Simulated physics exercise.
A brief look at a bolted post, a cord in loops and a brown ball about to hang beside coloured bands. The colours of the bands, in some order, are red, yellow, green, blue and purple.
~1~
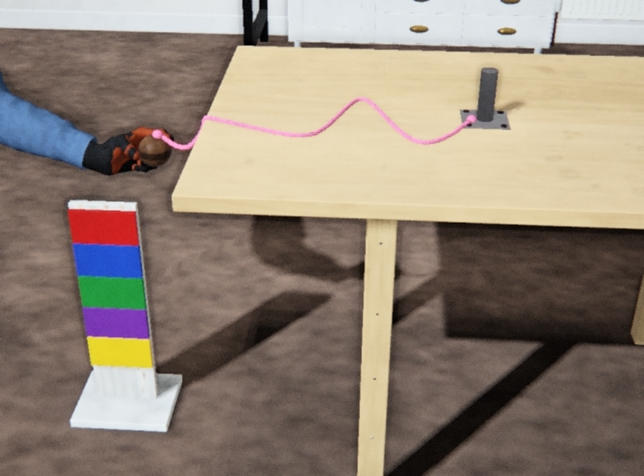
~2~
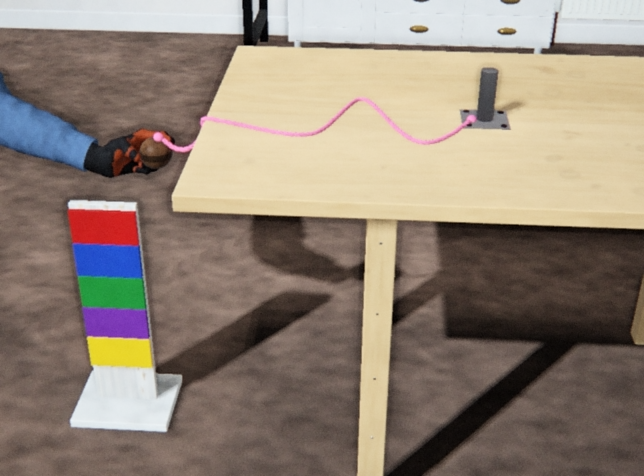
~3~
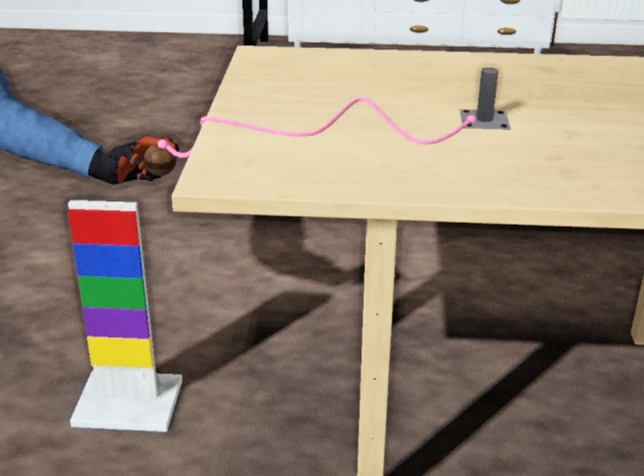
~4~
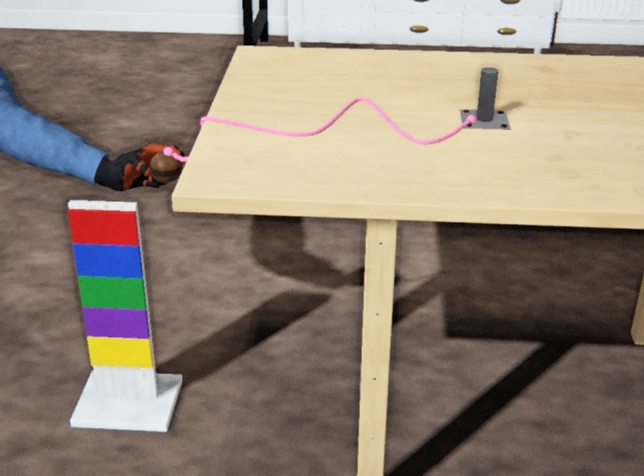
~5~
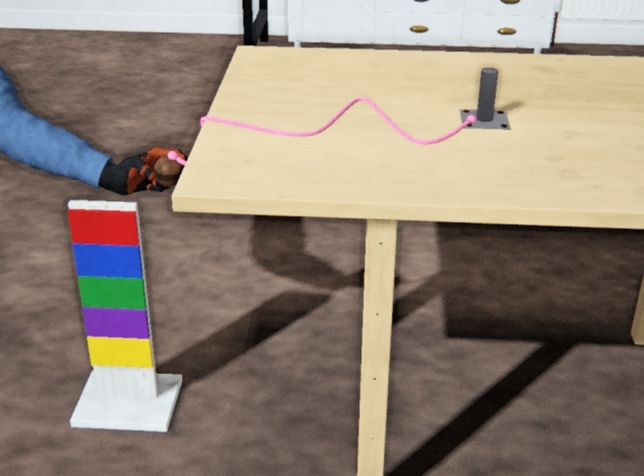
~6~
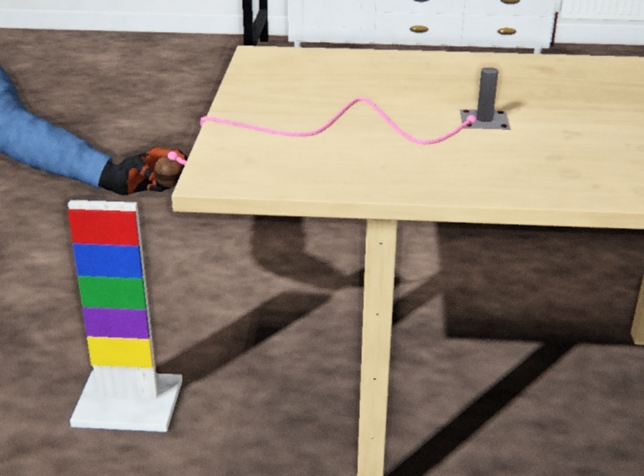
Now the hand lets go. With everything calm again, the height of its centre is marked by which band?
By the purple band.
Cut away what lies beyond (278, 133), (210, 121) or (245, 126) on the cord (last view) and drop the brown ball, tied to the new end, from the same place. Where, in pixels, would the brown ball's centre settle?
So, going through them: (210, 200) first, (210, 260) next, (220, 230) last.
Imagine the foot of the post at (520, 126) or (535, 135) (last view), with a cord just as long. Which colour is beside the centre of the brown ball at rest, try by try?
Try one - green; try two - green.
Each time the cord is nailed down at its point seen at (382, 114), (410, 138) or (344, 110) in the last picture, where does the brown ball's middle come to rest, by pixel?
First try around (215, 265), second around (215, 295), third around (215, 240).
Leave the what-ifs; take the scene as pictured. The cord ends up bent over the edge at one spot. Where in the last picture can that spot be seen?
At (335, 119), roughly.
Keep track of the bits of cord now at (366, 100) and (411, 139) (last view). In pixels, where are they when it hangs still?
First near (271, 116), second near (375, 117).
Soon after, ball near (217, 300); level with green.
Then, ball near (225, 325); level with purple.
At rest, ball near (222, 326); level with purple. At purple.
